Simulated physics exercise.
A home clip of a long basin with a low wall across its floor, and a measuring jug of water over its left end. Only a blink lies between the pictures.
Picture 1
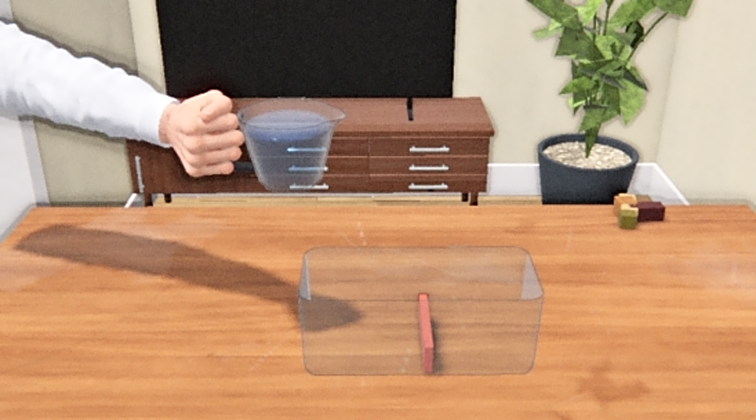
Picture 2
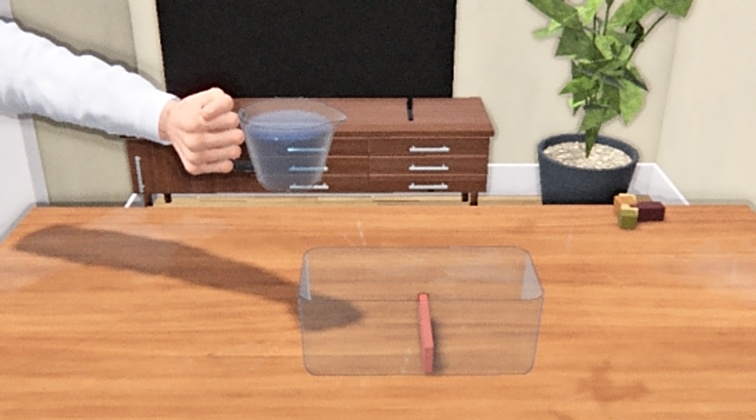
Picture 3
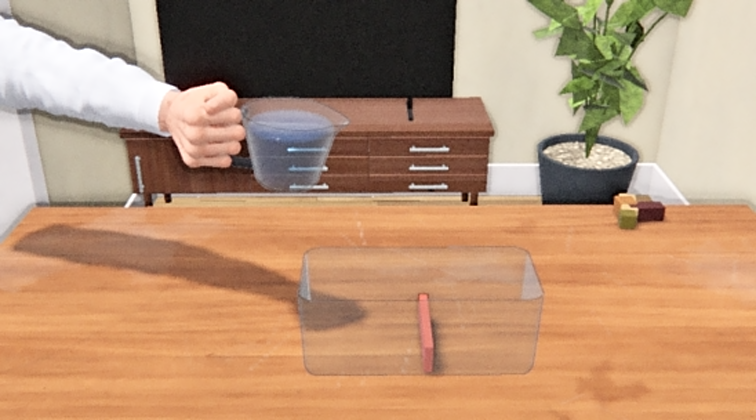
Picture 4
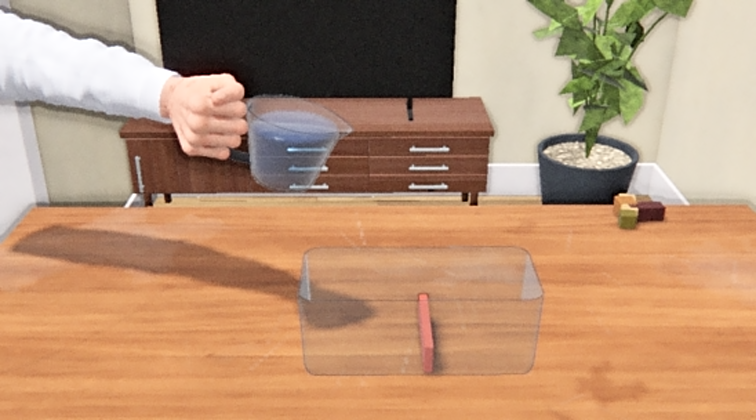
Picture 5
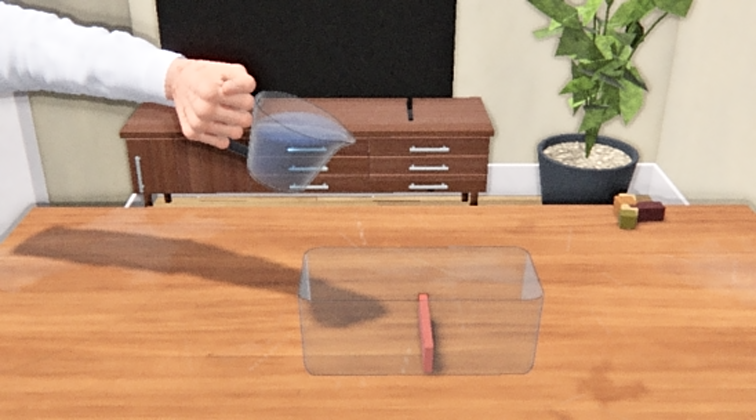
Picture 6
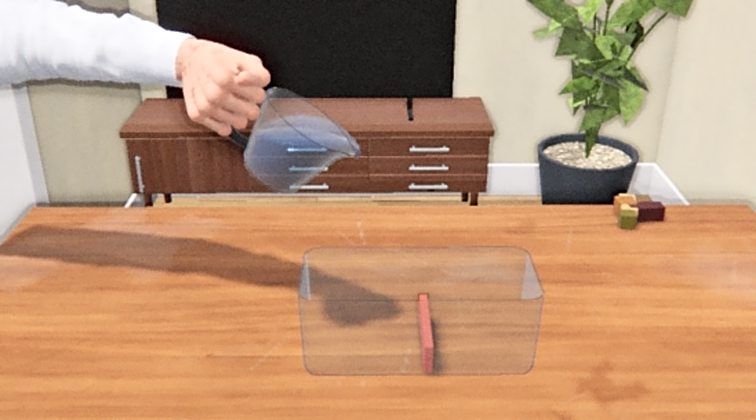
In a living room, a hand holds a clear jug of bluish liquid above the left side of a transparent basin with a low red wall inside, on a wooden table. The jug stays nearly level at first, then tilts steadily to the right until the liquid reaches its spout.
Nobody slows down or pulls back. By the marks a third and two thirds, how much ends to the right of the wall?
It comes to under a third.
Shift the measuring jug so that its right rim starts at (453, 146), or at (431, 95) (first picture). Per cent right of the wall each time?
In turn 85 and 80 in a hundred.
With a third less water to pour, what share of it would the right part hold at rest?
Close to 10 per cent.
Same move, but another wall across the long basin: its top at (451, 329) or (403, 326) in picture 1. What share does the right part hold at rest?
The first gives 20 %, the second 35 %.
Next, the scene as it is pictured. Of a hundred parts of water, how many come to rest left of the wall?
Roughly 85 in a hundred.
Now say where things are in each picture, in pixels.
In the first frame, tilt 0°; pouring edge (347, 114); surface from (245, 122) to (333, 122); the long basin's rim runs from (302, 274) to (536, 273); the wall's top is at (426, 321).
In the second frame, tilt 2°; pouring edge (348, 116); surface from (246, 122) to (333, 124).
In the third frame, tilt 6°; pouring edge (351, 121); surface from (248, 121) to (335, 125).
In the fourth frame, tilt 14°; pouring edge (354, 129); surface from (252, 120) to (340, 128).
In the fifth frame, tilt 24°; pouring edge (356, 140); surface from (255, 124) to (347, 131).
In the sixth frame, tilt 36°; pouring edge (357, 153); surface from (256, 130) to (352, 143); 4 per cent is over the edge.
A moment on, the tilt is 104° and 24 per cent is still to pour, 36 is left of the wall and 0 right of it.
Next, the tilt is 116° and 0 per cent is still to pour, 86 is left of the wall and 2 right of it.
Then the tilt is 116° and 0 per cent is still to pour, 85 is left of the wall and 8 right of it.
Later the tilt is 116° and 0 per cent is still to pour, 85 is left of the wall and 8 right of it.
Finally, 85 per cent lies left of the wall, 8 right of it and 7 outside.
